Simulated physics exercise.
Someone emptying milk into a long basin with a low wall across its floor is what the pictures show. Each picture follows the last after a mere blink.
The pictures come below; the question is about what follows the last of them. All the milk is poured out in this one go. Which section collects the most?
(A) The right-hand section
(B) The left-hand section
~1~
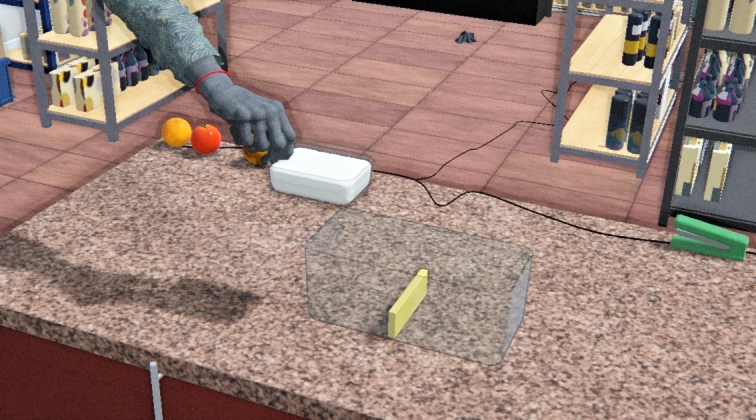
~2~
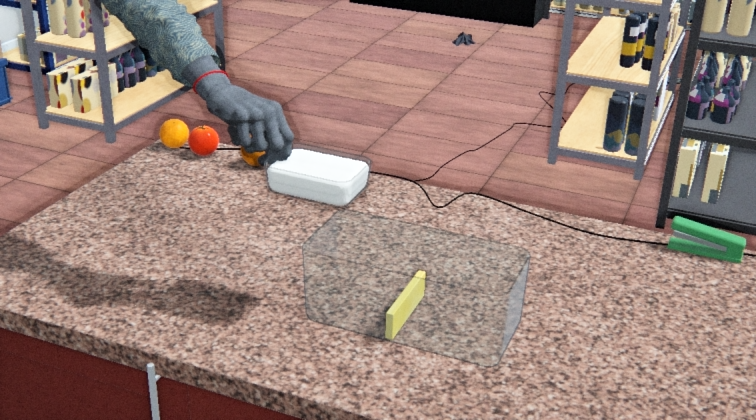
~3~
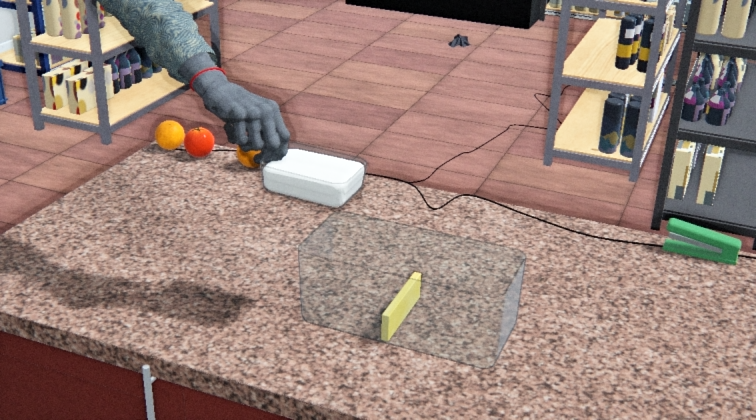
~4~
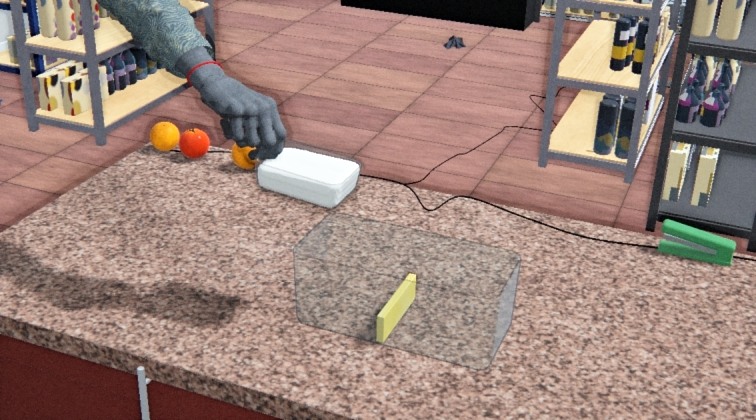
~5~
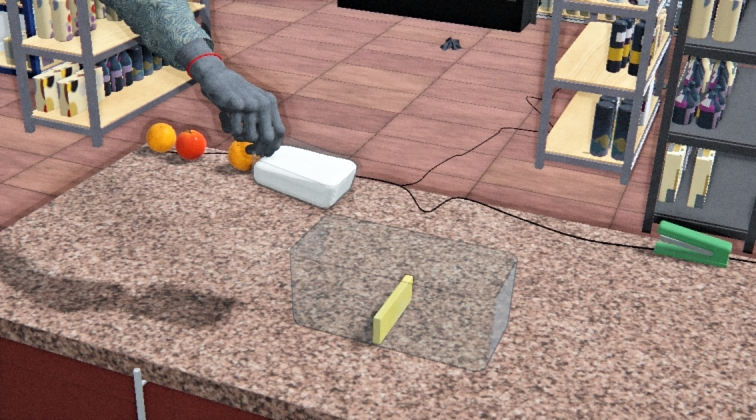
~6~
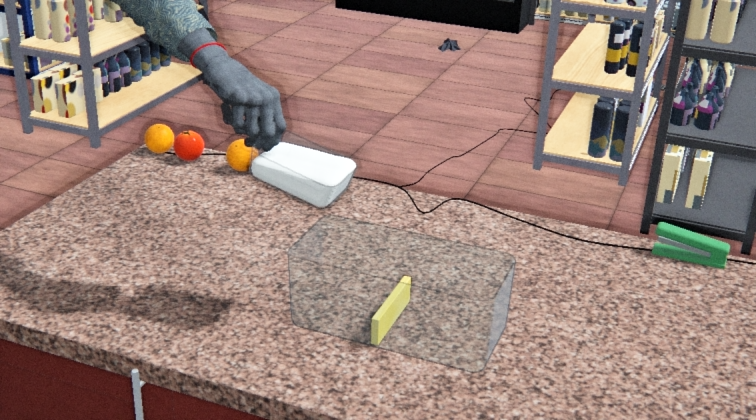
The right-hand section.
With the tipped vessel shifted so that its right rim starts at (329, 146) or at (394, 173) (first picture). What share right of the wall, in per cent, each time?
Roughly 10 per cent, then roughly 95 per cent.
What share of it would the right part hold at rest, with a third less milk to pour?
It should come out close to 55 per cent.
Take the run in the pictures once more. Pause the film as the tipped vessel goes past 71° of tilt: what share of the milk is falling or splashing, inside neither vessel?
About 40 %.
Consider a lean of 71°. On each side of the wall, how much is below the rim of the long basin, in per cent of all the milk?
Left: Roughly 10 %; right: Roughly 30 %.
A moment on, the tilt is 71° and 16 per cent is still to pour, 12 is left of the wall and 31 right of it.
Next, the tilt is 107° and 1 per cent is still to pour, 23 is left of the wall and 70 right of it.
Then the tilt is 115° and 0 per cent is still to pour, 27 is left of the wall and 71 right of it.
Later the tilt is 115° and 0 per cent is still to pour, 27 is left of the wall and 71 right of it.
At rest 27 per cent lies left of the wall, 71 right of it and 1 outside.
